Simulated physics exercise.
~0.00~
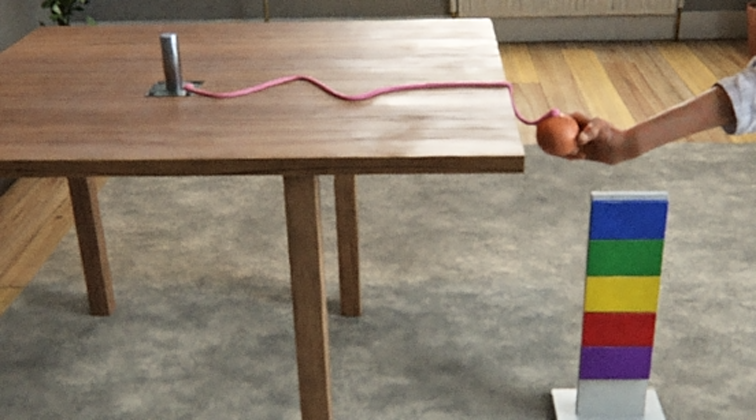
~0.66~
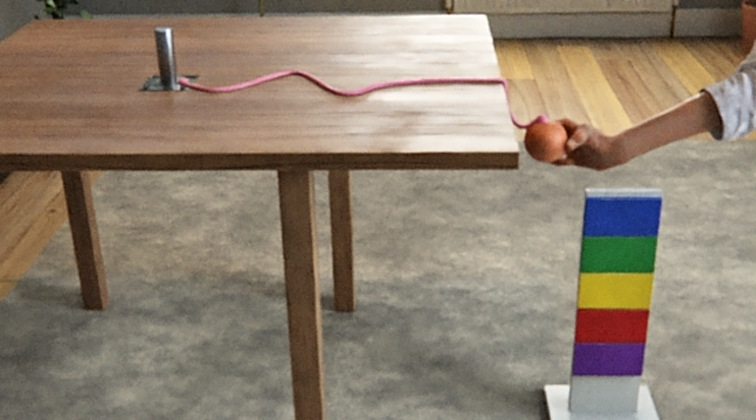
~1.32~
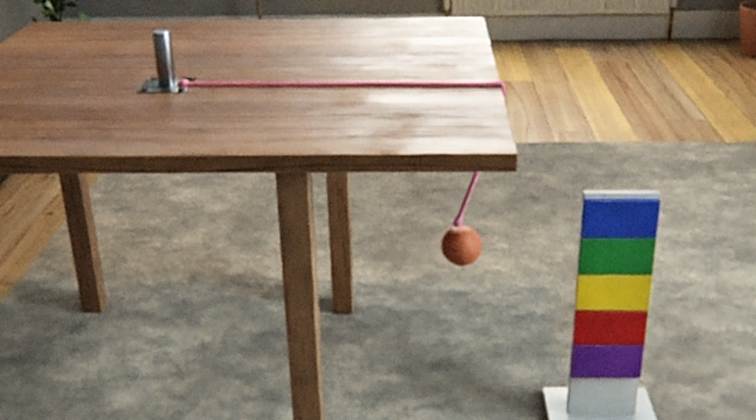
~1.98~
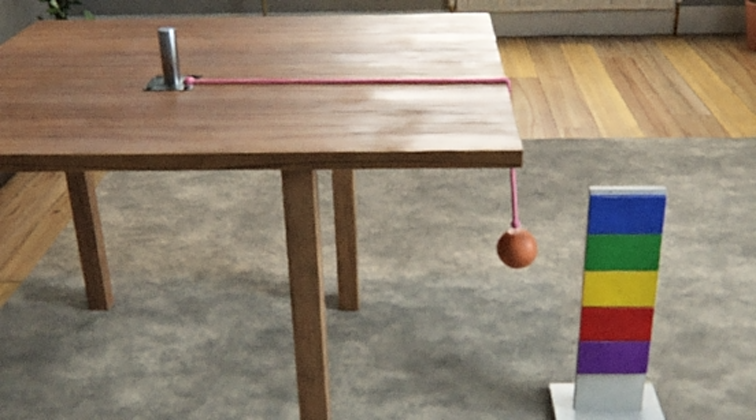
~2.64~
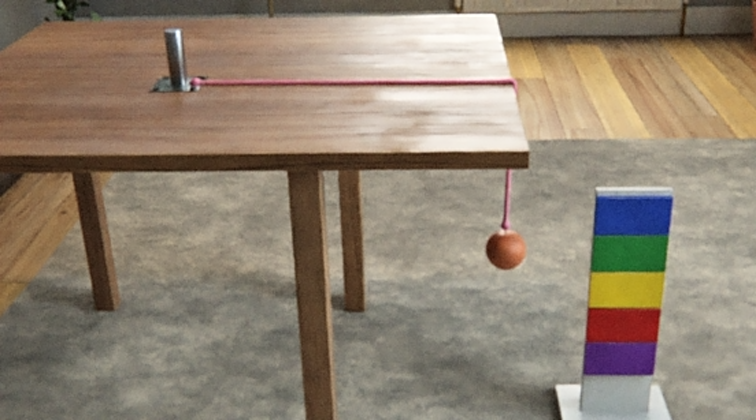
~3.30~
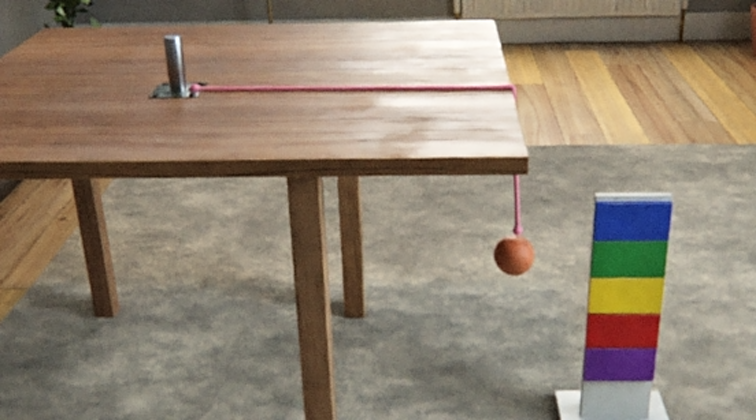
At a wooden table's edge, a hand releases a tethered orange ball, which hangs level with green.
